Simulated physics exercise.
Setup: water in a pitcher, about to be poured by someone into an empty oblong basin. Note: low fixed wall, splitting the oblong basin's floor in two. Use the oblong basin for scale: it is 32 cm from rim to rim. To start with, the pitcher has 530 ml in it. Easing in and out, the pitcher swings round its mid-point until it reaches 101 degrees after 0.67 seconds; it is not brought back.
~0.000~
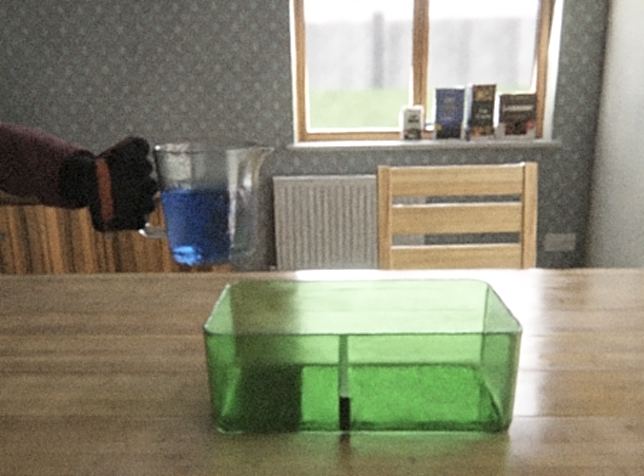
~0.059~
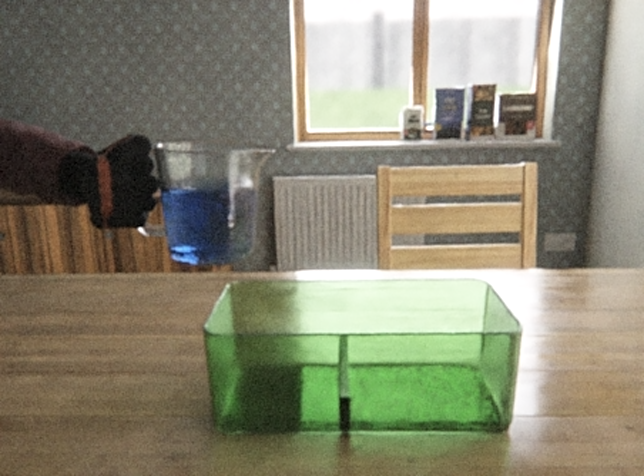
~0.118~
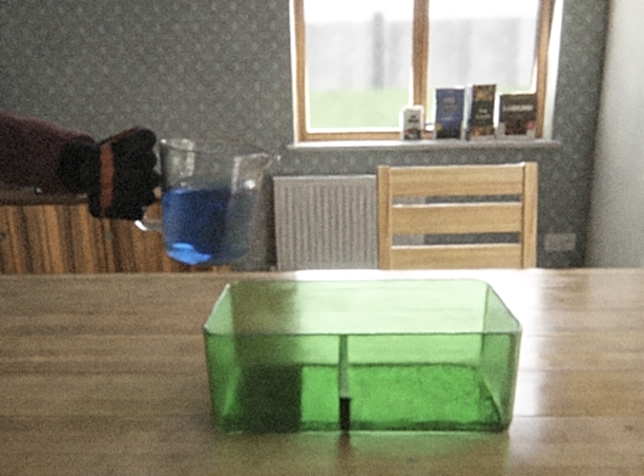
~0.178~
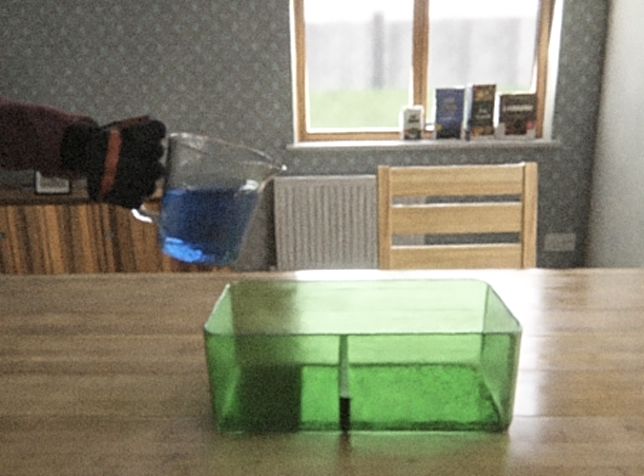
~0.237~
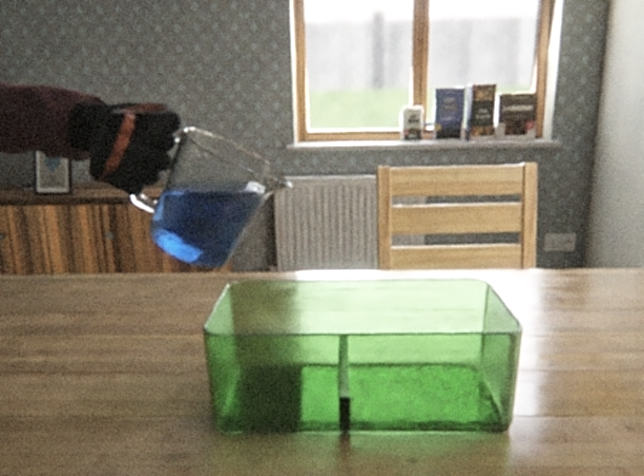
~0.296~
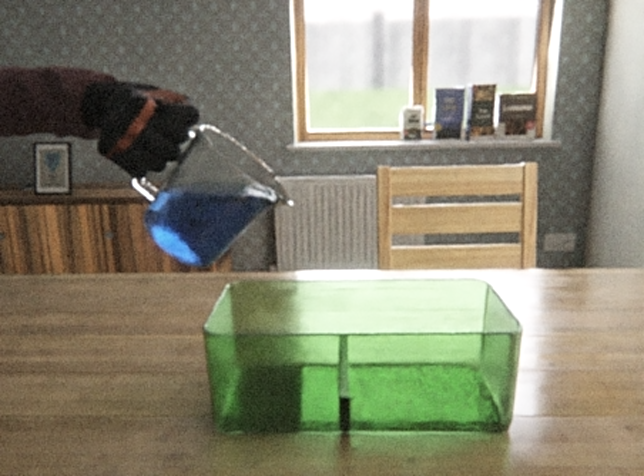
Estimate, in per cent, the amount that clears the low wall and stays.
Roughly 9 percent.
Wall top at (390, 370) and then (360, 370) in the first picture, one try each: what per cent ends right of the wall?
10 per cent first, 15 per cent second.
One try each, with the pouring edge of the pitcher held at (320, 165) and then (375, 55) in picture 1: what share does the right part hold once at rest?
Some 90 and 75 per cent, in that order.
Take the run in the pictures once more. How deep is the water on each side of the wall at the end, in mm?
22 mm left, 2 mm right.
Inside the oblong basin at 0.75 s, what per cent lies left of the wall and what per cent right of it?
I'd put the left at some 68 and the right at some 5.
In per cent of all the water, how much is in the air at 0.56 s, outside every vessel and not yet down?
24 %.
After 0.56 s the tilt is 94° and 61 per cent is still to pour, 15 is left of the wall and 1 right of it.
After 0.75 s the tilt is 101° and 16 per cent is still to pour, 67 is left of the wall and 5 right of it.
After 0.95 s the tilt is 101° and 3 per cent is still to pour, 84 is left of the wall and 7 right of it.
After 1.17 s the tilt is 101° and 0 per cent is still to pour, 89 is left of the wall and 8 right of it.
In the end 89 per cent lies left of the wall, 9 right of it and 2 outside.
